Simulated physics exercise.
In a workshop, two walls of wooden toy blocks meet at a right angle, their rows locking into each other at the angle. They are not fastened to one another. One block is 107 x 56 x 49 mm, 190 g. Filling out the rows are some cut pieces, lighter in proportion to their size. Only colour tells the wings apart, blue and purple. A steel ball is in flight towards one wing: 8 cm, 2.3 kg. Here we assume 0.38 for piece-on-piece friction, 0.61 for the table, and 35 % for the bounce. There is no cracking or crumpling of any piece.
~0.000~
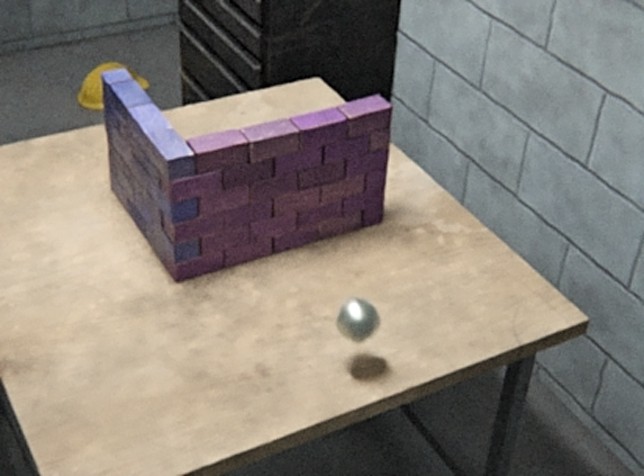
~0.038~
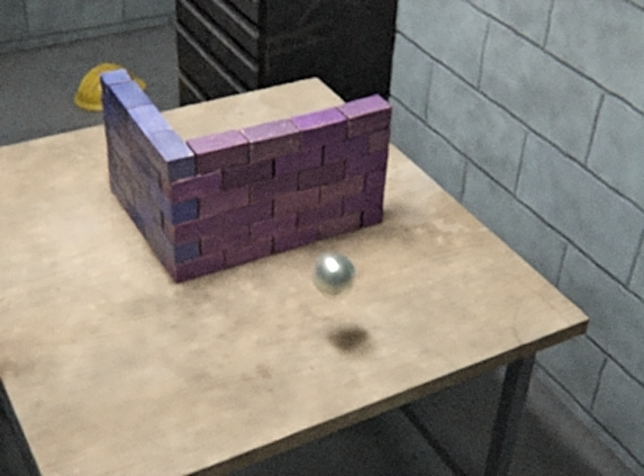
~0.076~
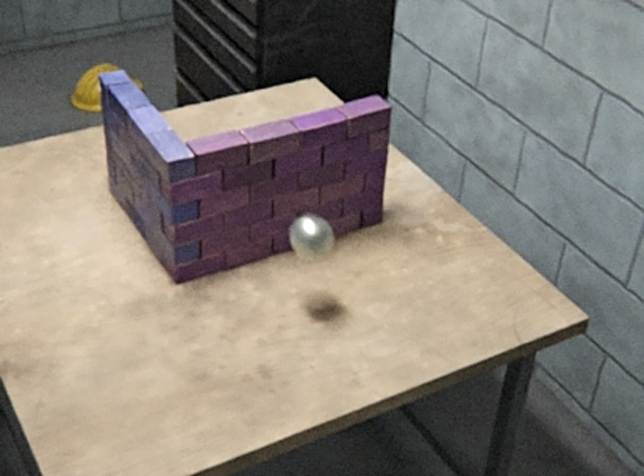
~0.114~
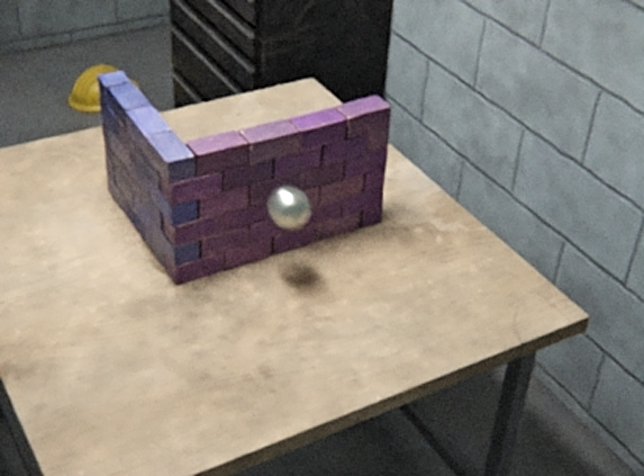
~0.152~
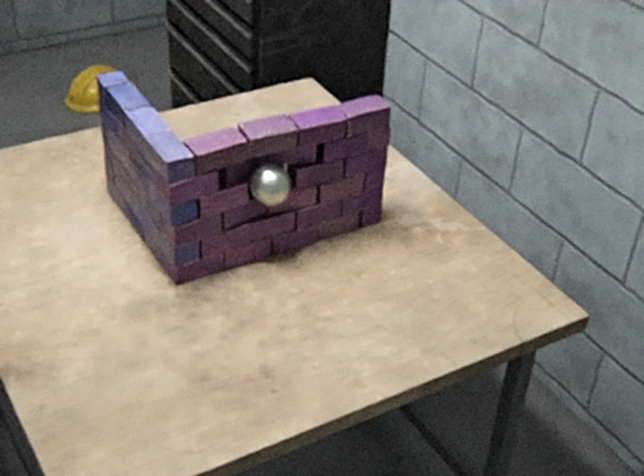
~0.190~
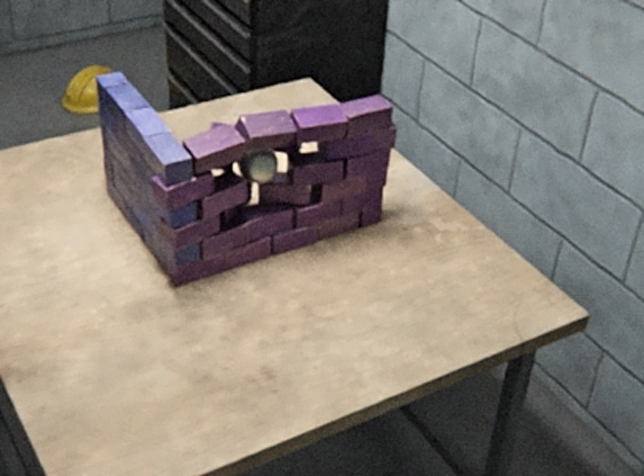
On a wooden table, a steel ball flies into a purple block wall, knocking blocks loose.
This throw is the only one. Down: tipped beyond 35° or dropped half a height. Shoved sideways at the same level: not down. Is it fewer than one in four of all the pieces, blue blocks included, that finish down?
Yes, fewer than one in four.
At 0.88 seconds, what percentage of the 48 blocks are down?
At that instant, 25 percent.
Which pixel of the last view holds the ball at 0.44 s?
Look close to (189, 151).
Around 0.44 s, ball still moving; none of the 21 blue blocks down (7 of 48 in all colours); top blue block tipped 9°; top purple block on its side.
Around 0.88 s, ball still moving; none of the 21 blue blocks down (13 of 48 in all colours); top blue block displaced 20 mm; top purple block upside down.
Finally (2.0 s), ball rolling away; none of the 21 blue blocks down (13 of 48 in all colours); top blue block displaced 21 mm; top purple block upside down. That is 0 per cent. Seen by the last camera, middles, top blue block near (161, 161), top purple block near (261, 186).
